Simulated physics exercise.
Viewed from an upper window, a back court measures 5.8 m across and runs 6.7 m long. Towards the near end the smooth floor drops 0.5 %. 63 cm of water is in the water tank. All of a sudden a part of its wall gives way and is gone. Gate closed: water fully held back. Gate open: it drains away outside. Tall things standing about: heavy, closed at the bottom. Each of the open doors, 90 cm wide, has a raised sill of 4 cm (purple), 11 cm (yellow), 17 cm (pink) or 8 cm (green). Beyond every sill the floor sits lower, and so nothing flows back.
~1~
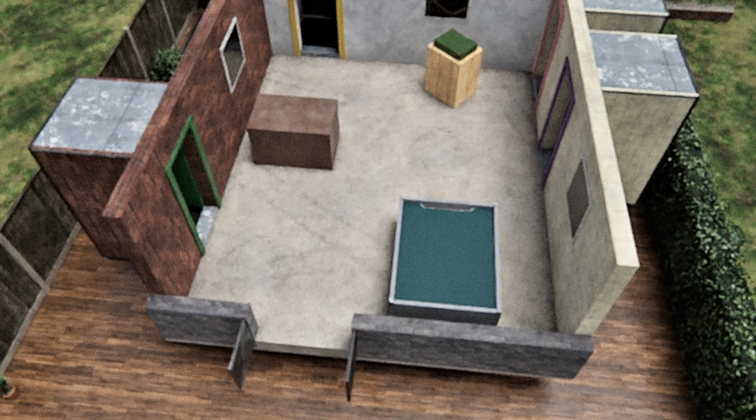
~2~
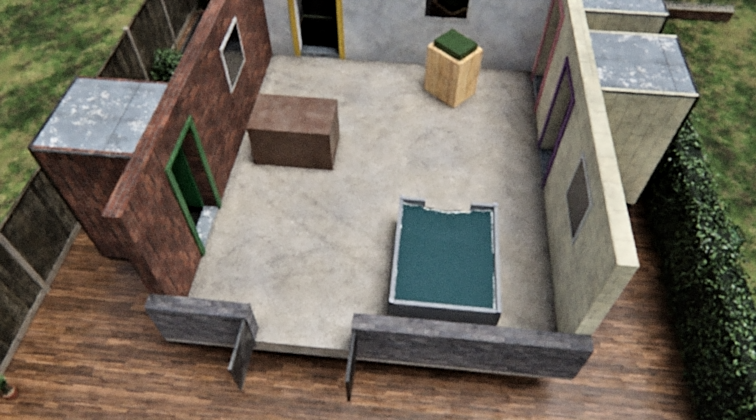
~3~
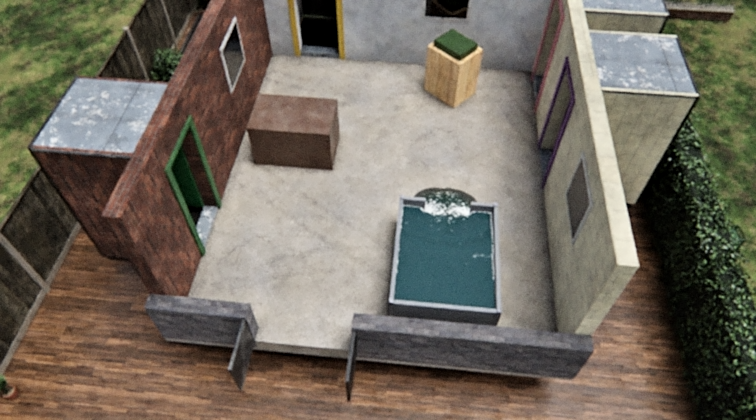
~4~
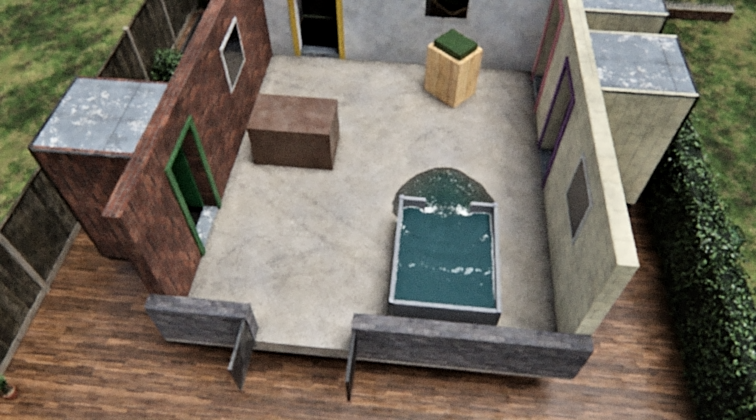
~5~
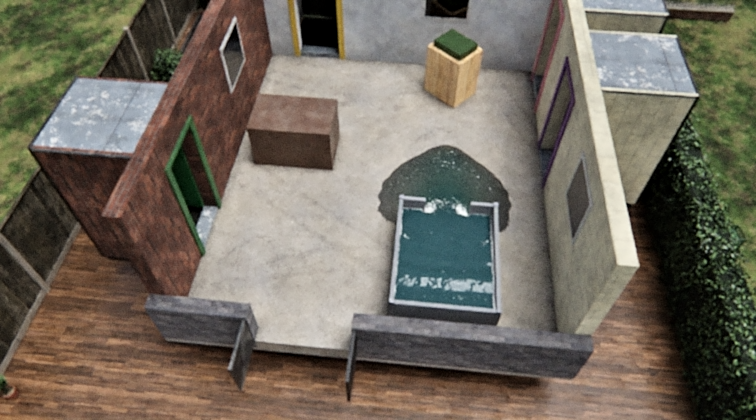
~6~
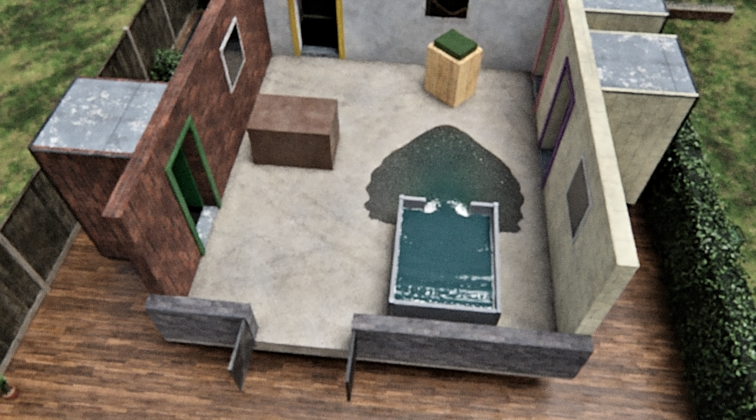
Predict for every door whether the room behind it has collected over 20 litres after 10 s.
My prediction: The purple door room collects over 20 litres; the yellow door room collects 20 litres or less; the pink door room collects 20 litres or less; the green door room collects 20 litres or less.
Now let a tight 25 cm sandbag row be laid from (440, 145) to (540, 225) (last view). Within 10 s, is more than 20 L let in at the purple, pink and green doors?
In that case purple gets no more than allowed, pink gets no more than allowed, green gets no more than allowed.
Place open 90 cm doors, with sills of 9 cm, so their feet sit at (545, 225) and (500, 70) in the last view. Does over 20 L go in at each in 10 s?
The first doorway stays inside and the second goes beyond.
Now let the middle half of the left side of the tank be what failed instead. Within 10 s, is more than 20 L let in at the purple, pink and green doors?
Note: Purple short of the mark, pink short of the mark, green beyond the mark.
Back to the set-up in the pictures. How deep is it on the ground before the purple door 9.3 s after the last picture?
Roughly 5.5 centimetres.
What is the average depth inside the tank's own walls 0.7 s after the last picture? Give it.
It averages close to 43 centimetres.
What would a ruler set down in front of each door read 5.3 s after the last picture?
You'd see purple at 6 cm, yellow at 8 cm, pink at 10 cm and green at 2 cm.
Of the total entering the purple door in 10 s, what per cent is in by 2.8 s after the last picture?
Share by then: ~ 50 %.
Then, 0.7 s after the last picture water covers 30 % of the floor and is deepest (32 cm) near (440, 220); purple door 7 cm at the sill, 0 L in, yellow door not reached, pink door not reached, green door not reached.
Then, 1.5 s after the last picture water covers 45 % of the floor and is deepest (42 cm) near (529, 72); purple door 8 cm at the sill, 12 L in, yellow door not reached, pink door 9 cm at the sill, 0 L in, green door not reached.
Then, 2.8 s after the last picture water covers 50 % of the floor and is deepest (26 cm) near (273, 55); purple door 6 cm at the sill, 26 L in, yellow door 12 cm at the sill, 0 L in, pink door 18 cm at the sill, 3 L in, green door not reached.
Then, 5.3 s after the last picture water covers 60 % of the floor and is deepest (14 cm) near (268, 70); purple door 6 cm at the sill, 33 L in, yellow door 8 cm at the sill, 0 L in, pink door 10 cm at the sill, 5 L in, green door 2 cm at the sill, 0 L in.
Then, 9.3 s after the last picture water covers 90 % of the floor and is deepest (10 cm) near (262, 85); purple door 6 cm at the sill, 53 L in, yellow door 9 cm at the sill, 0 L in, pink door 5 cm at the sill, 5 L in, green door 2 cm at the sill, 0 L in.
